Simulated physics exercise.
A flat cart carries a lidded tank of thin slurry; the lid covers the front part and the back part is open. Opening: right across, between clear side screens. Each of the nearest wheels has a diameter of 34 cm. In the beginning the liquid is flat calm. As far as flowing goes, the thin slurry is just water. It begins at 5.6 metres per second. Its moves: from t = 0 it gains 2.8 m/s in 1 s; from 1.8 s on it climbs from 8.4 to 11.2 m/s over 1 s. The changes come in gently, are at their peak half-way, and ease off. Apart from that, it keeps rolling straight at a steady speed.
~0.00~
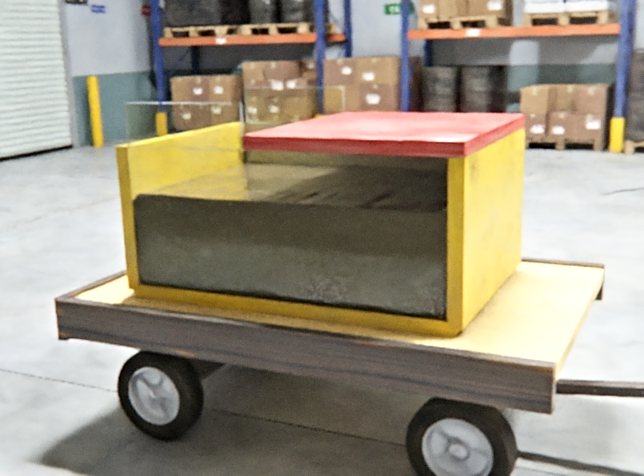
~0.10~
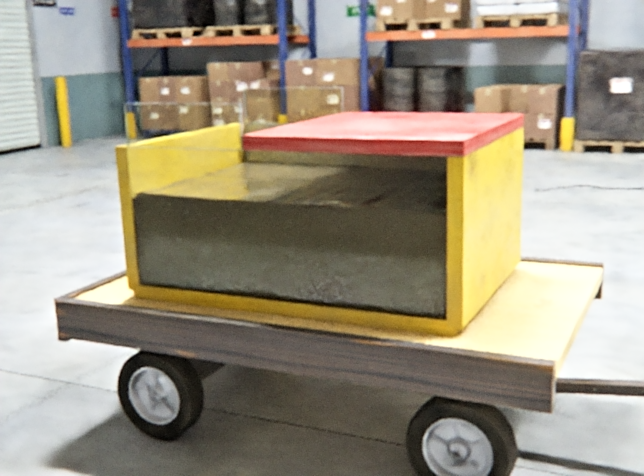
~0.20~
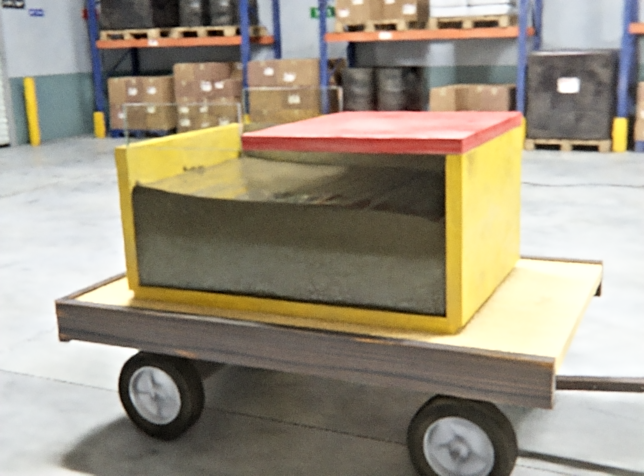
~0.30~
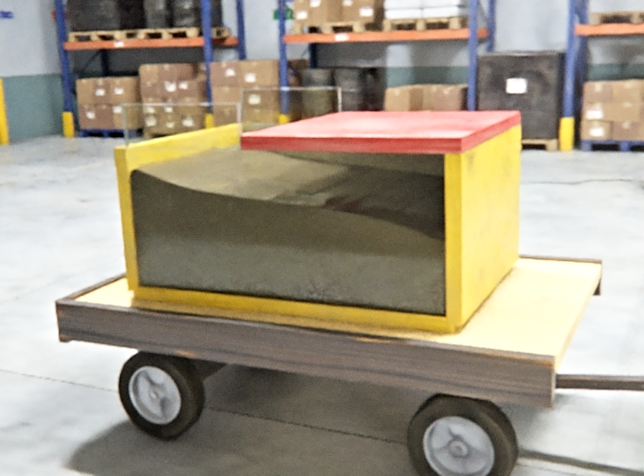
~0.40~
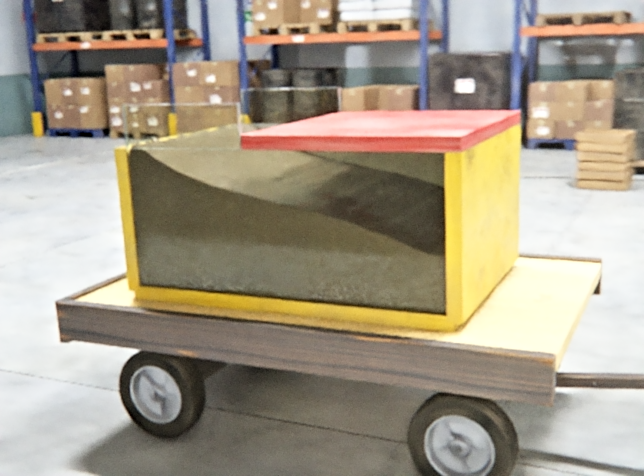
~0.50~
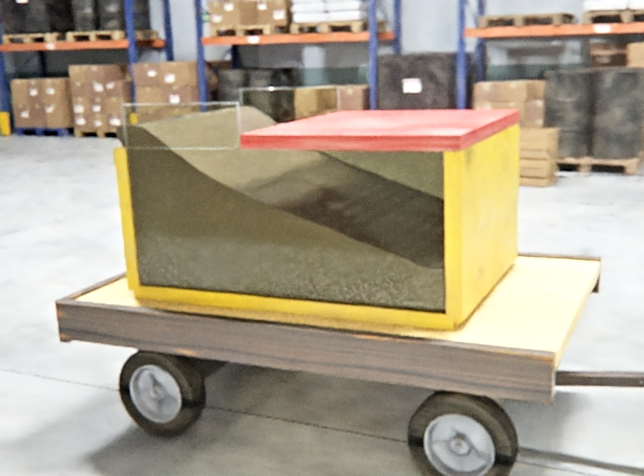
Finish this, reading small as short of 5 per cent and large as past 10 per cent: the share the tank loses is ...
... large.
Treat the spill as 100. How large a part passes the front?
I'd estimate some 0 percent of what spills.
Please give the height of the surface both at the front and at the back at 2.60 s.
Roughly 2 cm in front and 52 cm behind.
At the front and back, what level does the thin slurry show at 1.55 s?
Front reads 48 centimetres, back reads 18 centimetres.
After 1.55 s the surface stands 18 cm at the back and 48 cm at the front; 15 per cent has gone, over the back.
After 2.60 s the surface stands 52 cm at the back and 2 cm at the front; 29 per cent has gone, over the back.
After 3.60 s the surface stands 18 cm at the back and 41 cm at the front; 31 per cent has gone, over the back.
After 5.68 s 31 per cent has gone, over the back, 93 of 304 litres.
